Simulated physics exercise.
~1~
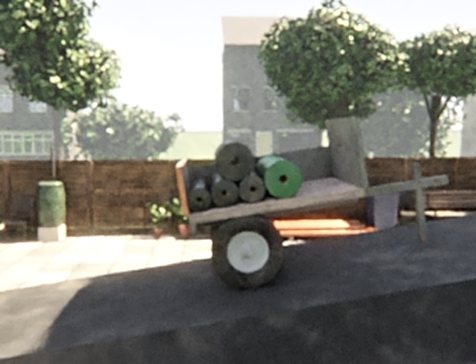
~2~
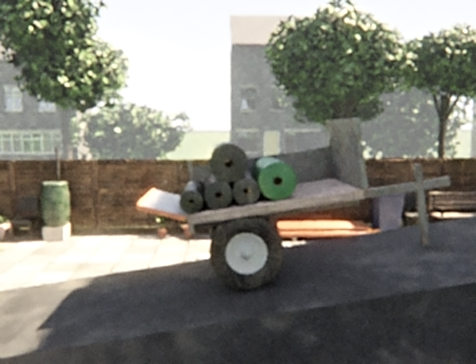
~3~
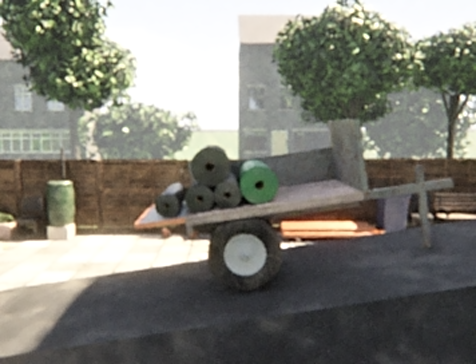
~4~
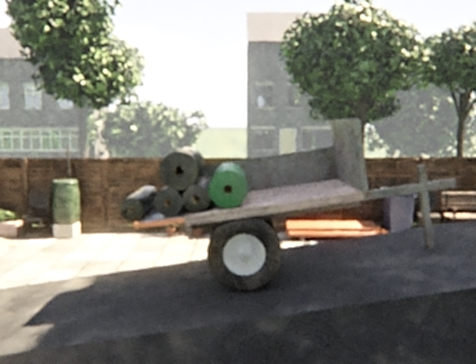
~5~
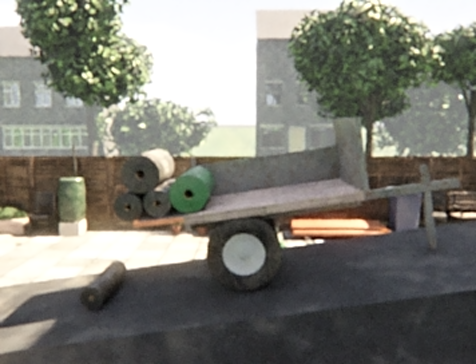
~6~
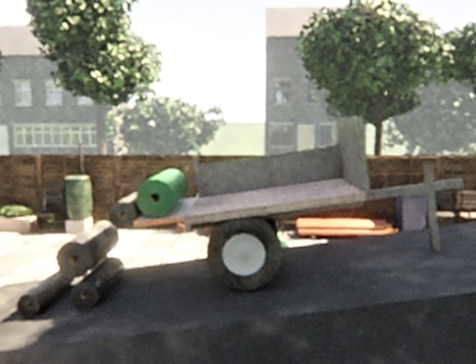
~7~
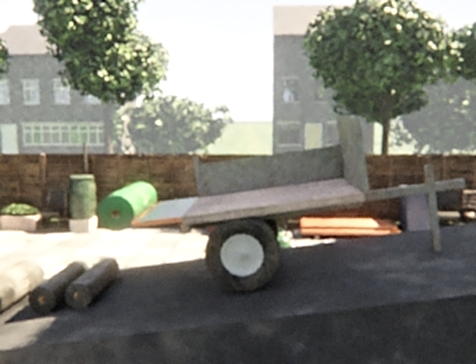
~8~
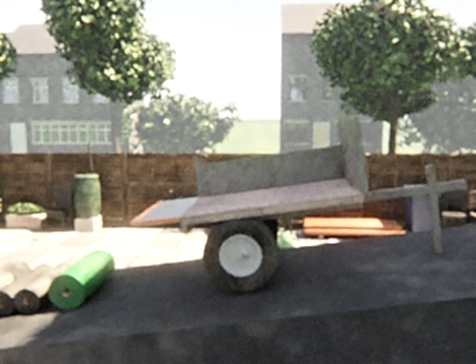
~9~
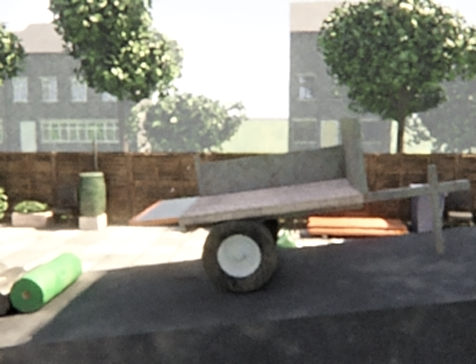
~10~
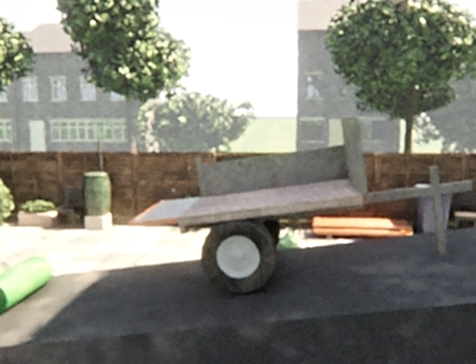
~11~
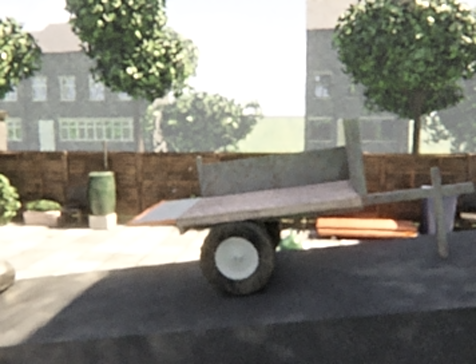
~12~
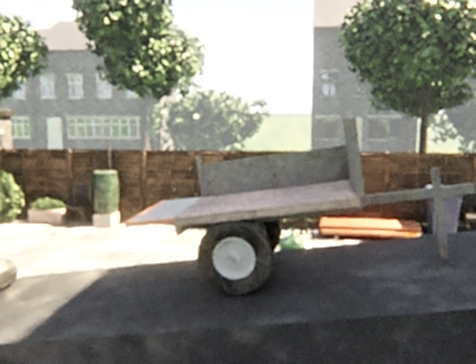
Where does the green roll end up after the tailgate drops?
It ends up down on the ground, having rolled off the lowered tailgate and away to the left.
A tilted trailer's tailgate drops and its five rolls tumble off to the left, leaving it empty.
